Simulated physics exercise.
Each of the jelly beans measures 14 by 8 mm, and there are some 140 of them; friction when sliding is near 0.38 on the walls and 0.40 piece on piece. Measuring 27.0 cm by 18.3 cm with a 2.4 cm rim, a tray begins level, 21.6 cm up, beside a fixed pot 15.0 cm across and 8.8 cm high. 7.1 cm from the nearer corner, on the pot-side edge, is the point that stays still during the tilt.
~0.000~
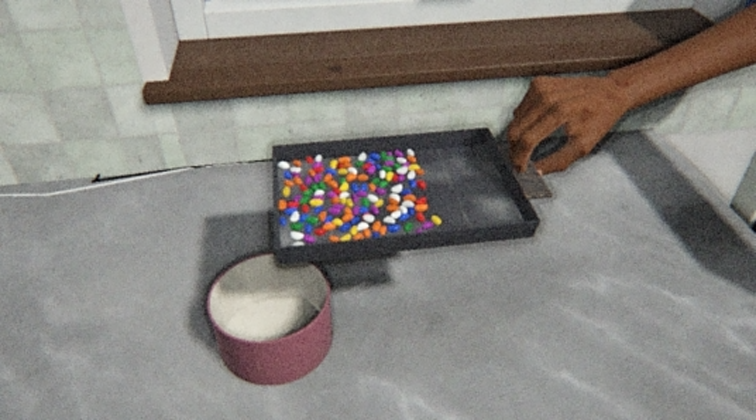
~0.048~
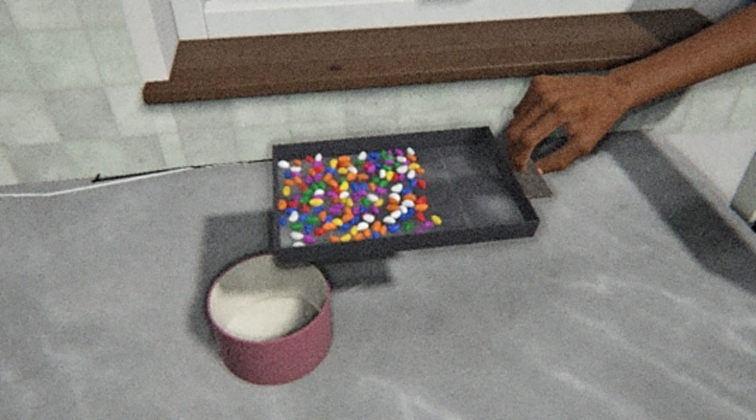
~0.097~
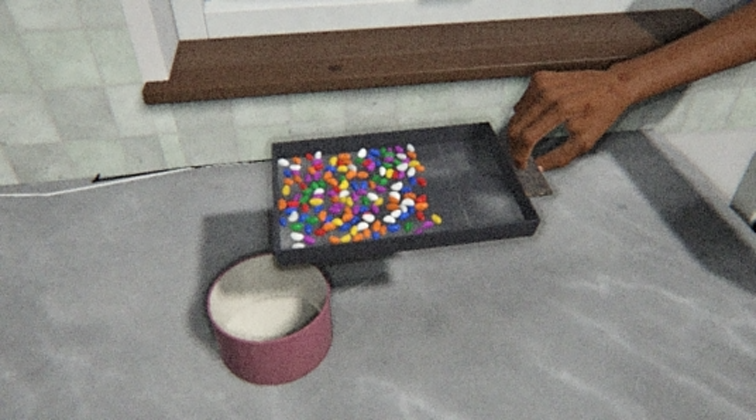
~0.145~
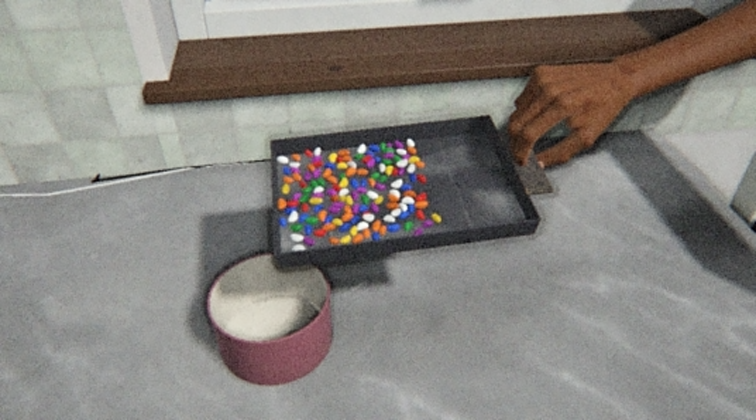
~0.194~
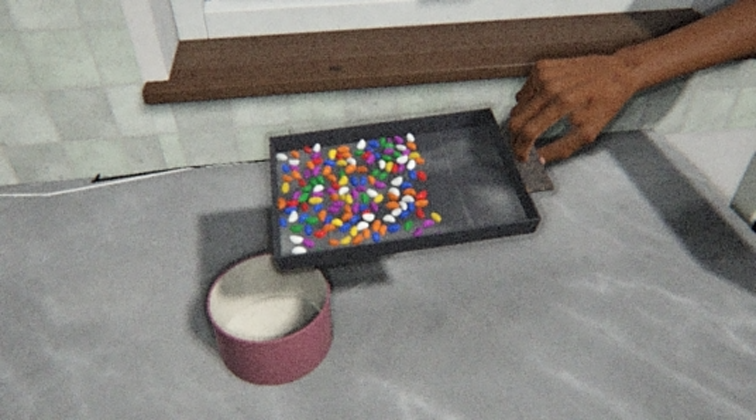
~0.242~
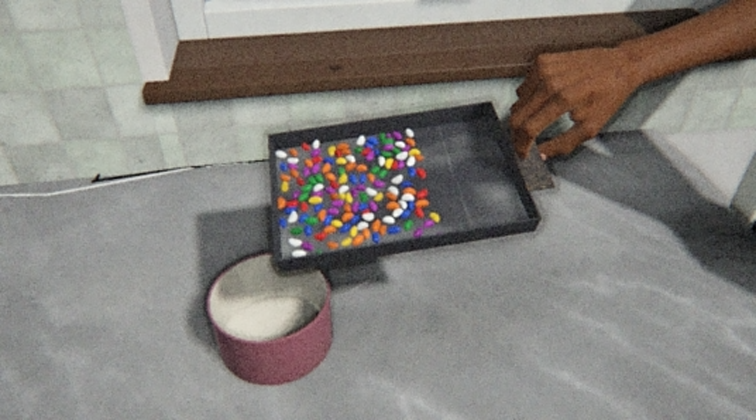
A dark tray of colourful jelly beans tilted slightly, its left front corner dipping as a hand held the right end, while the beans barely shifted and the pink pot in front stayed still.
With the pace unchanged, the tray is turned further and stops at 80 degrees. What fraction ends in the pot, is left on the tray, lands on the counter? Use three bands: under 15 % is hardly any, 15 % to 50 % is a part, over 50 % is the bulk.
Shares - pot: Hardly any; tray: A part; counter: The bulk.
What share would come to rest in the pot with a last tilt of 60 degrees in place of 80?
The pot would get around 0 per cent.
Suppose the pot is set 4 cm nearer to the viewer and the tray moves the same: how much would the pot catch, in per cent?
It would come to roughly 35 percent.
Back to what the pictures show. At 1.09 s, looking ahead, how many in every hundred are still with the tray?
Load share: Around 100%.
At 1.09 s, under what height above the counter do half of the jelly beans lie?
About 24 cm.
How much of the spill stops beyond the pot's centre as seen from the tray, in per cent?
Around 40 in a hundred.
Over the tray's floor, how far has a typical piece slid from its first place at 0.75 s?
Displacement on the tray: Roughly 4 cm.
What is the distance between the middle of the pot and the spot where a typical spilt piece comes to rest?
I'd say around 16 centimetres.
Then, at 0.75 s, tilt 44 degrees; the tray holds 100 %, the pot 0 %.
After 1.09 s, tilt 66 degrees; the tray holds 100 %, the pot 0 %.
After 1.52 s, tilt 80 degrees; the tray holds 65 %, the pot 0 %.
By 3.5 s all is still; pot 5 %, tray 30 %, counter 60 %.
